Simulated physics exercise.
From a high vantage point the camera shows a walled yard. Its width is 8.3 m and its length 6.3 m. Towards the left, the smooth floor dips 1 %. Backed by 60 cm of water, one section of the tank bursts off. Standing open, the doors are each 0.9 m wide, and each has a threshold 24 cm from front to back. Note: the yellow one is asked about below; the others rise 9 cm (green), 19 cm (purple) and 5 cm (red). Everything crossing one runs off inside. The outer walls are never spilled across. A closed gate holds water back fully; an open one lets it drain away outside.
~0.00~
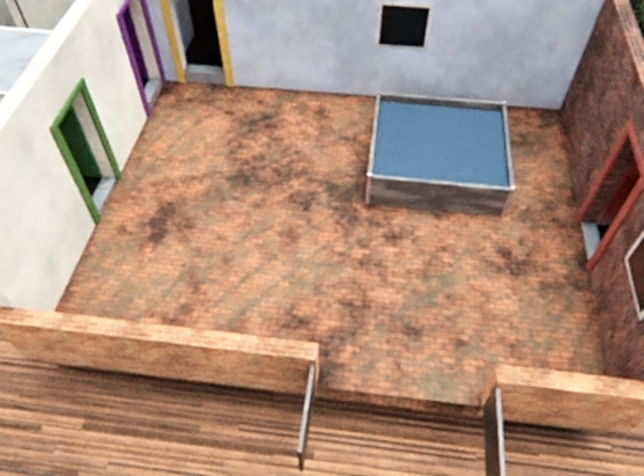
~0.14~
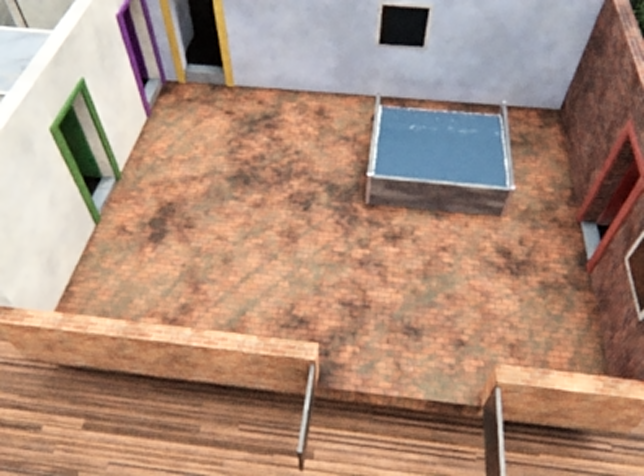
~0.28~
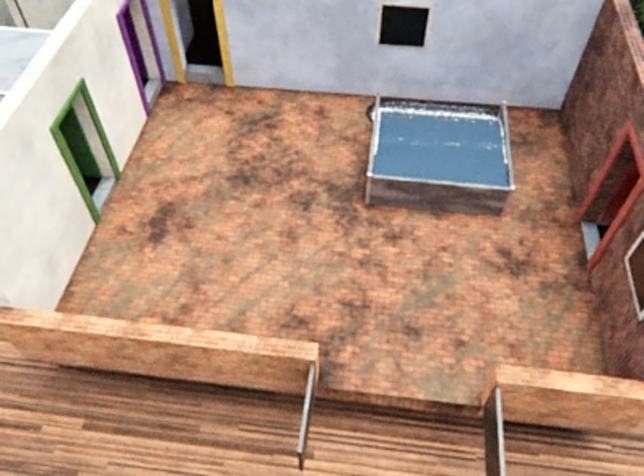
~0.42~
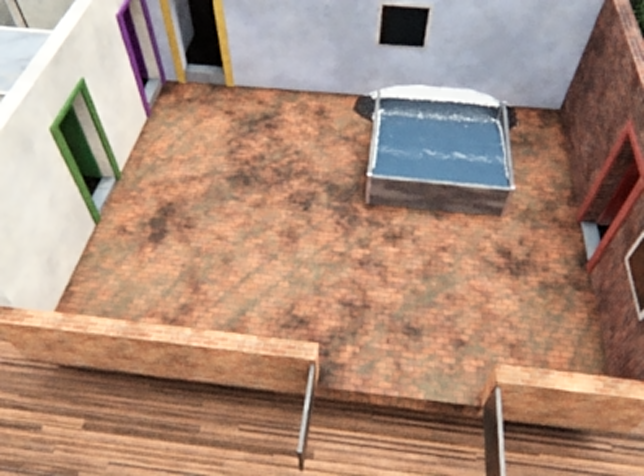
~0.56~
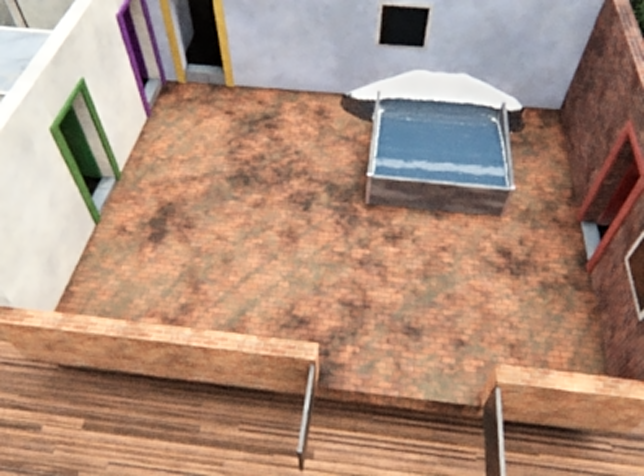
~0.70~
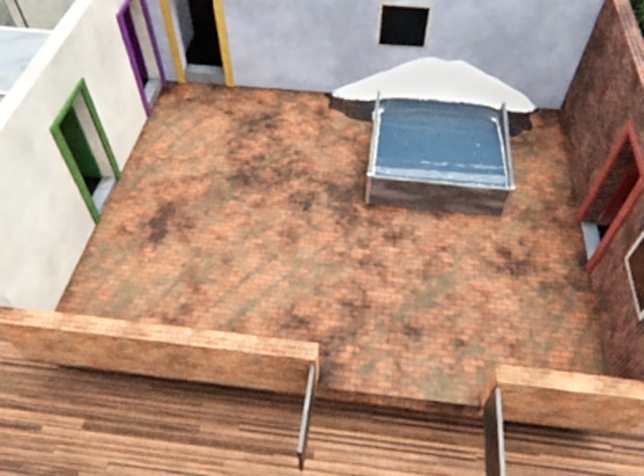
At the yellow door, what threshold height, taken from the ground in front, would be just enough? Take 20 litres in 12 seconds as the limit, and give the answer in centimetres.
7 cm.
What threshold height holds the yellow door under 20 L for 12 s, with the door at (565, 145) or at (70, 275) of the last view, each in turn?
In turn: Roughly 22 cm, roughly 6.5 cm.
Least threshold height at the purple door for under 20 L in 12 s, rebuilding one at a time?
Purple - roughly 18 cm.
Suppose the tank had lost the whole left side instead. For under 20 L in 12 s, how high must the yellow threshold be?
You'd want it roughly 20 centimetres tall.
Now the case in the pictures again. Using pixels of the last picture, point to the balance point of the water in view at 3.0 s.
The water's centre is at about (408, 146).
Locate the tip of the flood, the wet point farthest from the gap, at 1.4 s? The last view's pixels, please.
Around (254, 92).
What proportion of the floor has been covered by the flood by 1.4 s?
Roughly 10 percent of the floor.
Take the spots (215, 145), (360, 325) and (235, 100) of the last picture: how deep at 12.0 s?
Respectively 6 cm, 3 cm and 4 cm.
After 1.4 s water covers 10 % of the floor, deepest (47 cm) near (426, 104); it has not reached the yellow door.
After 3.0 s water covers 40 % of the floor, deepest (28 cm) near (552, 120); 5 cm at the yellow door, 0 litres in over its 27 cm threshold.
After 12.0 s water covers 90 % of the floor, deepest (10 cm) near (42, 338); 6 cm at the yellow door, 0 litres in over its 27 cm threshold.
At the yellow door as built, the water arrived by 2.0 s and peaked near 9 cm at 6.6 s.
Run again over the same 12 s with other heights there, 26 litres in over 6.5 cm, 7 litres over 9 cm. The limit of 20 litres is kept from about 7 cm up.
